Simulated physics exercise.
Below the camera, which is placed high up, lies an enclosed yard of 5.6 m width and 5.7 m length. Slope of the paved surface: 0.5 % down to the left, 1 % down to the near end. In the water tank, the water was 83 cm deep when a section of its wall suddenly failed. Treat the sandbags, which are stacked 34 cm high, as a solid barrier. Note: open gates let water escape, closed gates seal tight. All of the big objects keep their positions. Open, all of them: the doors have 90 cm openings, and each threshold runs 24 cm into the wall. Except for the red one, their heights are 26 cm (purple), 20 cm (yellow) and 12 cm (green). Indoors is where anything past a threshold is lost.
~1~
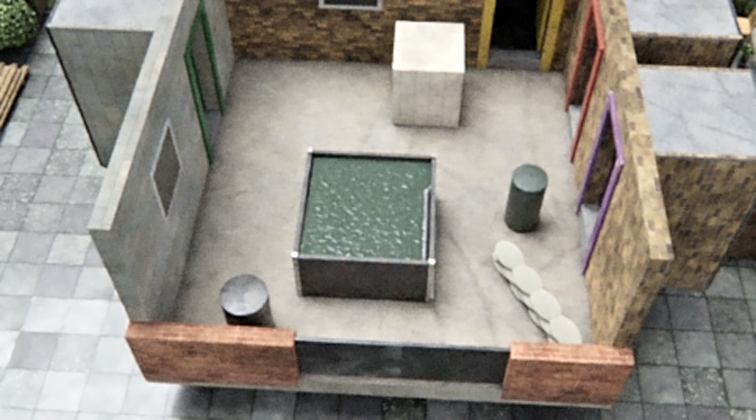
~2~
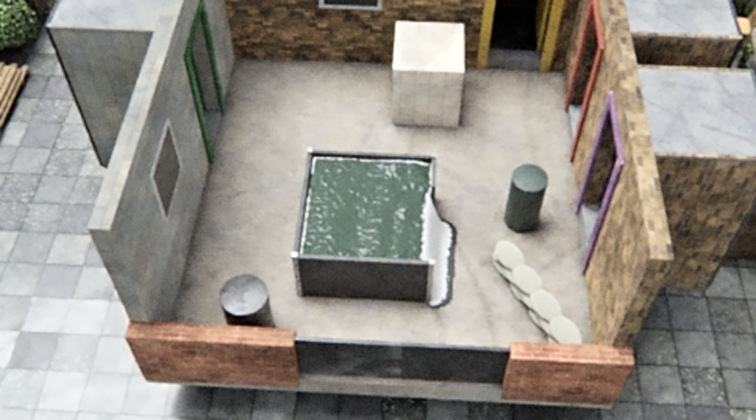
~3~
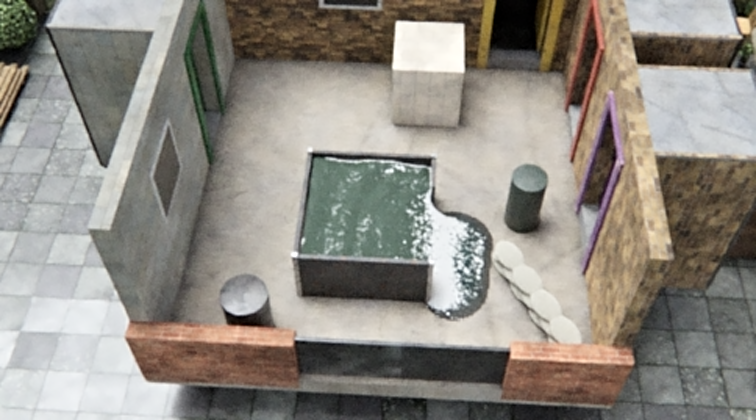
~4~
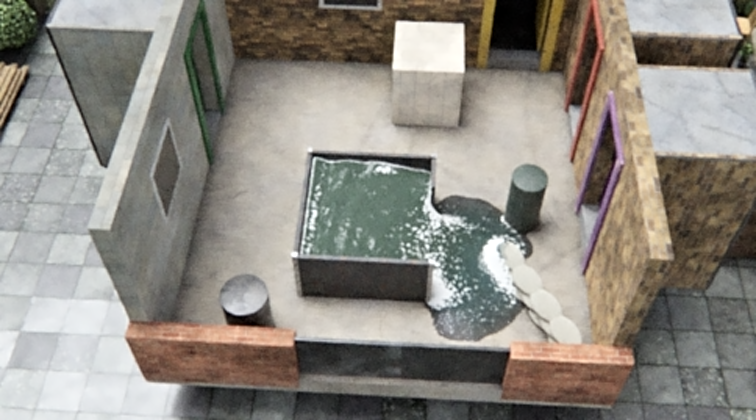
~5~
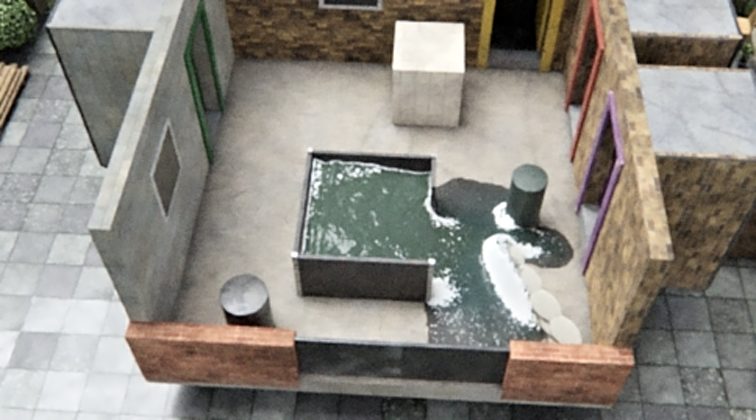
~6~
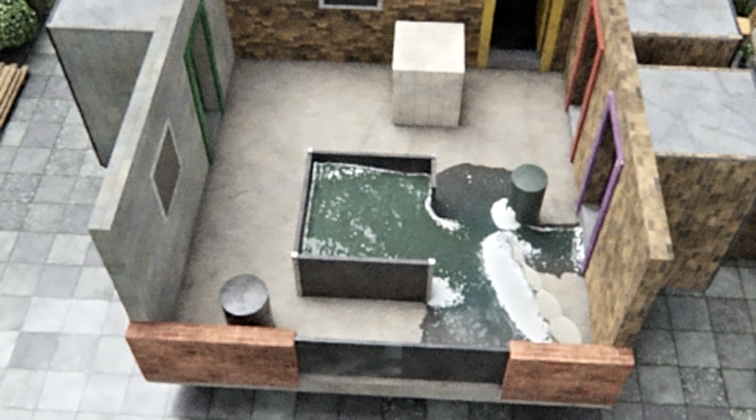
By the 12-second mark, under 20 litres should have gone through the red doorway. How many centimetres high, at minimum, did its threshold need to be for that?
It needed to be about 9 cm high.
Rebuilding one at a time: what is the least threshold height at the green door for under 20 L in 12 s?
Green - roughly 8.0 cm.
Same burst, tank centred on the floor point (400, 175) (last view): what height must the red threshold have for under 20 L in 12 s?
About 22 cm.
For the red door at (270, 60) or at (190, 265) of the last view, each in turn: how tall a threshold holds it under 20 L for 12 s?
Minimums: Roughly 8.0 cm and 9.5 cm.
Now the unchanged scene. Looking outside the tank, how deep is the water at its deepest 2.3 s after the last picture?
Max depth: Around 38 cm.
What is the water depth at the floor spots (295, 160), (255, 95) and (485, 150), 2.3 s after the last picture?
Roughly 0, 0 and 4 centimetres.
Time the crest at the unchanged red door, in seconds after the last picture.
Around 5.5 seconds.
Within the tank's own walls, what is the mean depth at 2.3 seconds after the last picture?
Averaged depth comes out at about 22 cm.
Then, 0.7 s after the last picture water covers 30 % of the floor, deepest (63 cm) near (596, 378); 4 cm at the red door, 0 litres in over its 19 cm threshold.
Then, 2.3 s after the last picture water covers 60 % of the floor, deepest (38 cm) near (518, 237); 3 cm at the red door, 0 litres in over its 19 cm threshold.
Then, 11.3 s after the last picture water covers 95 % of the floor, deepest (15 cm) near (316, 363); 4 cm at the red door, 0 litres in over its 19 cm threshold.
At the red door as built, the water peaked near 15 cm, 5.3 s after the last picture.
With a threshold of 7.5 cm, 35 litres would have come in within the 12 s; with 10.5 cm, 10 litres. So under 20 litres takes about 9 cm.
